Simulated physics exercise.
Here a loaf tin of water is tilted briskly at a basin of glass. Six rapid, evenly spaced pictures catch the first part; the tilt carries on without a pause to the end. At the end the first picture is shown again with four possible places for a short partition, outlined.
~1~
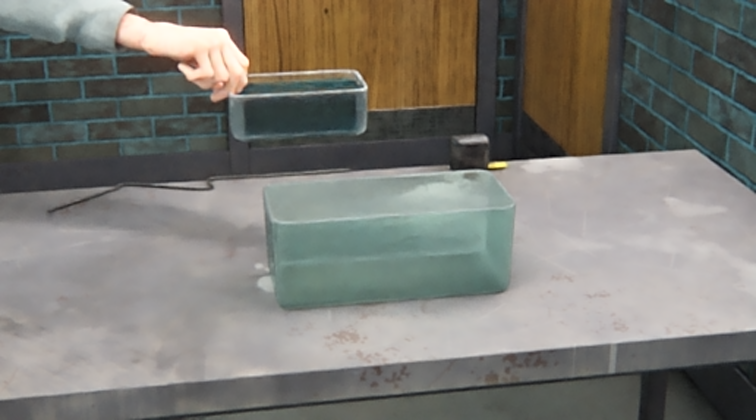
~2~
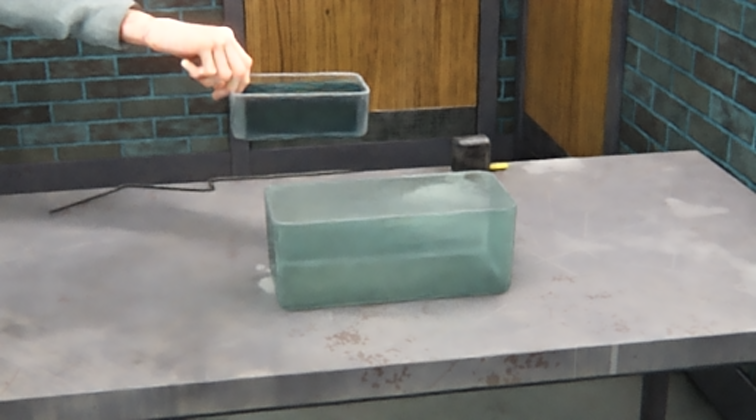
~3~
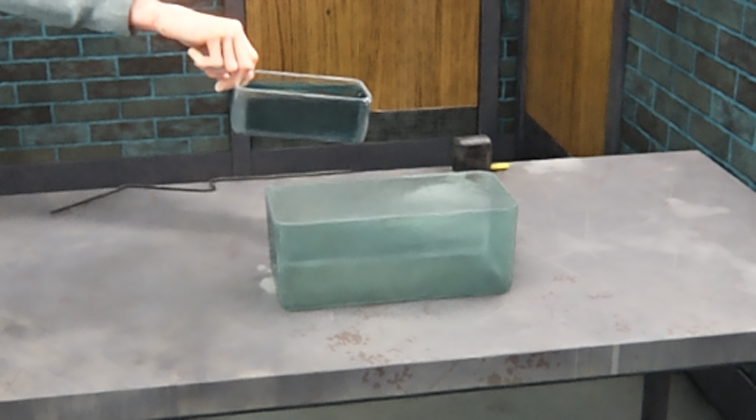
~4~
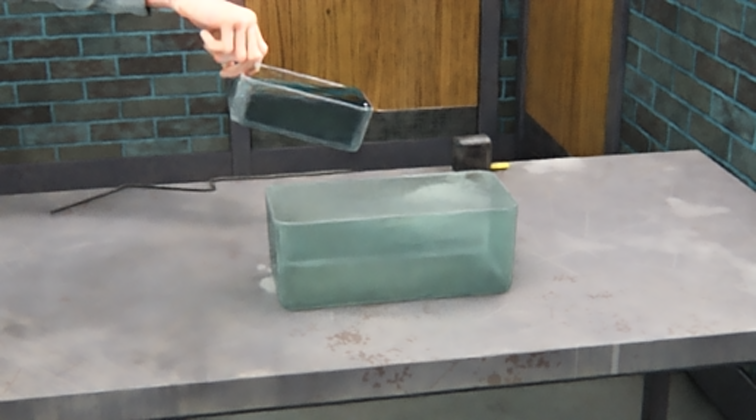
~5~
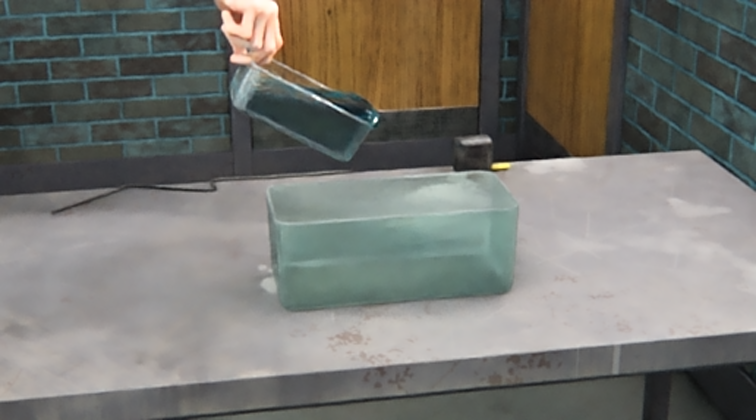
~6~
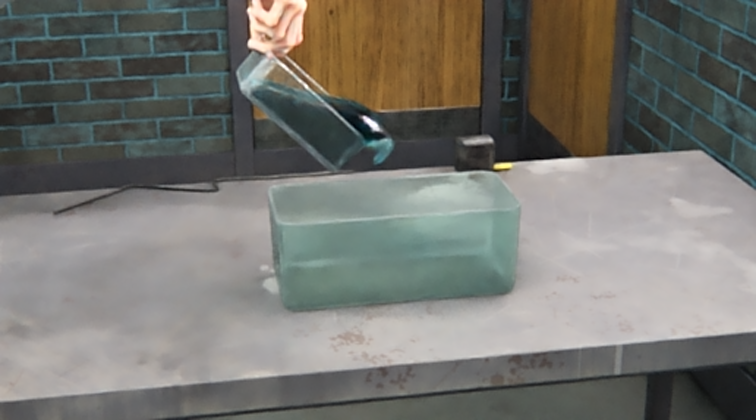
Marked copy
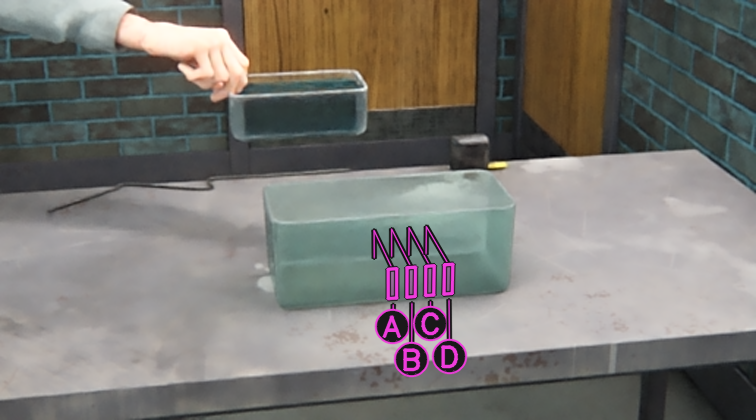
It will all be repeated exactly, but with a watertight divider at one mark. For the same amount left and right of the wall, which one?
B beats the others.
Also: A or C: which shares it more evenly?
That would be A.
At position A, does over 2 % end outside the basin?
Yes, it does.
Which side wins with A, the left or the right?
The right one.
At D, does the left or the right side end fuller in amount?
The left one.
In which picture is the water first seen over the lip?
In picture 4.
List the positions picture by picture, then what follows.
Upright, lip at (360, 79); basin from (277, 307) to (509, 288); nothing has left yet.
Tipped about 2°, lip at (362, 82); nothing has left yet.
Tipped about 8°, lip at (365, 89); nothing has left yet.
Tipped about 18°, lip at (366, 100); water is over the lip, down to (366, 100).
Tipped about 31°, lip at (366, 115); water is over the lip, down to (370, 120).
Tipped about 45°, lip at (363, 131); water is over the lip, down to (371, 155).
On the marked copy, A at (393, 304); B at (411, 303); C at (430, 301); D at (449, 300).
With A, about 32 % ends left of the wall and 63 % right of it; 5 % is lost outside.
With B, about 47 % ends left of the wall and 46 % right of it; 6 % is lost outside.
With C, about 72 % ends left of the wall and 19 % right of it; 9 % is lost outside.
With D, about 77 % ends left of the wall and 16 % right of it; 7 % is lost outside.
